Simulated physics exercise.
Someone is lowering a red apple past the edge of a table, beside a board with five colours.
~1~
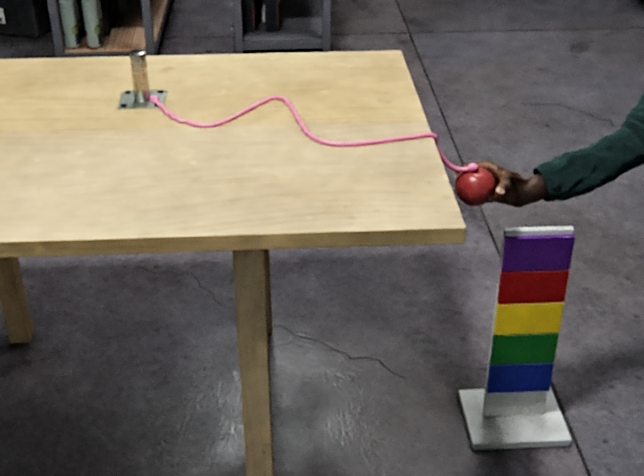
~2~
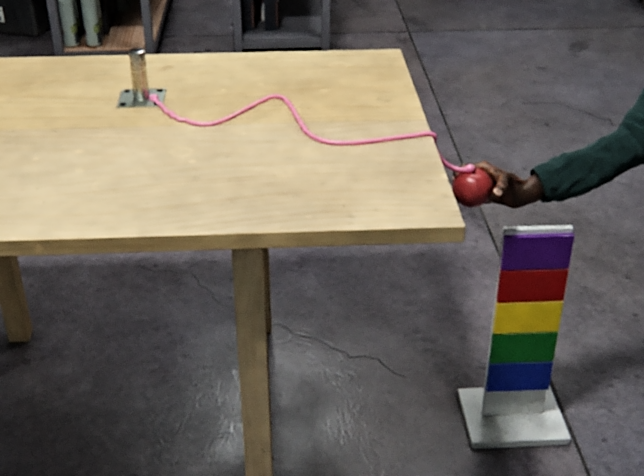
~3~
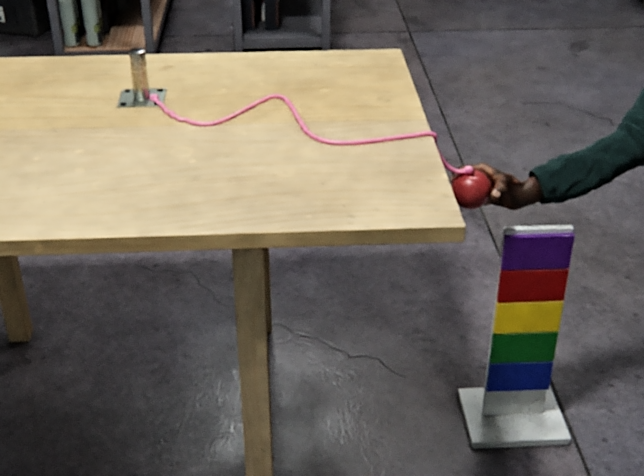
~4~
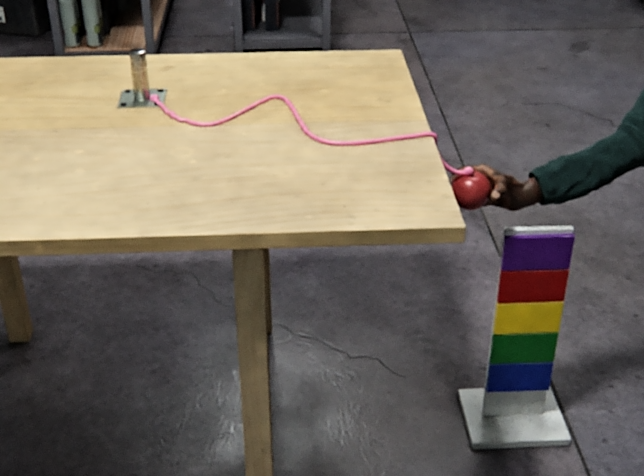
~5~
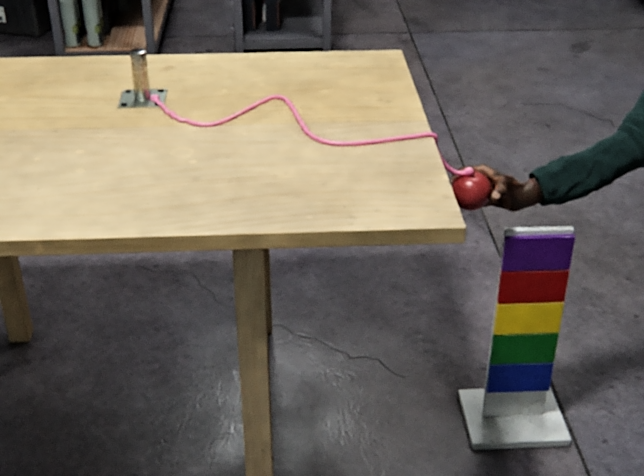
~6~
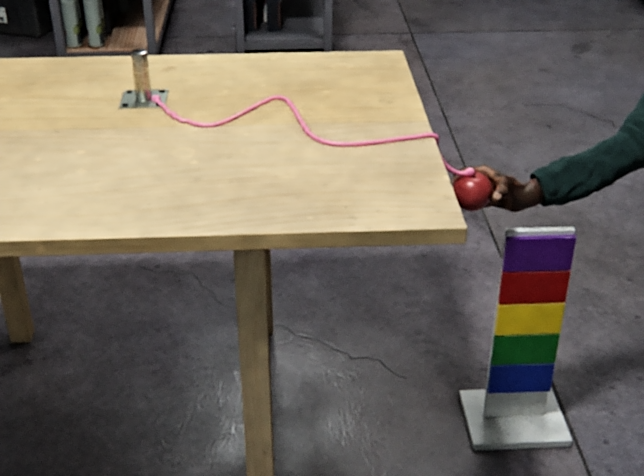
At first, a hand in a dark green sleeve holds a round red object, tied to a pink cord, just off the right edge of a wooden table, beside a standing board with five coloured bands. The hand shifts very slightly left, then stays almost still, the cord lying slack and wavy across the tabletop.
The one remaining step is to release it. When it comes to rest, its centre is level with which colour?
The yellow one.
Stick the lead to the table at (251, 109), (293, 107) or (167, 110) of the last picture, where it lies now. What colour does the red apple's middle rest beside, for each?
Try by try: Red; purple; yellow.
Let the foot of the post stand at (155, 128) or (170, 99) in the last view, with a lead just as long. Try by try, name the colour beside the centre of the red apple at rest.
Case by case: Green, then green.
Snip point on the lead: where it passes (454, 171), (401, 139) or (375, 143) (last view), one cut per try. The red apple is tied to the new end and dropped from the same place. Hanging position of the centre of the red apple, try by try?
The pixels are (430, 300), (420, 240) and (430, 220), in the order of the tries.
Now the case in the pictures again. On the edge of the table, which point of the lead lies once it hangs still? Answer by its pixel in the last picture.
Answer: The point at (307, 129).
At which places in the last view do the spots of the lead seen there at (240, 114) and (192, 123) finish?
Roughly at (288, 110), and the other roughly at (232, 105).
A little later, apple near (453, 314); level with yellow.
Next, apple near (387, 299); level with yellow.
Later still, apple near (430, 316); level with yellow.
When it is over, apple near (418, 311); level with yellow. The lead holds its middle at yellow.
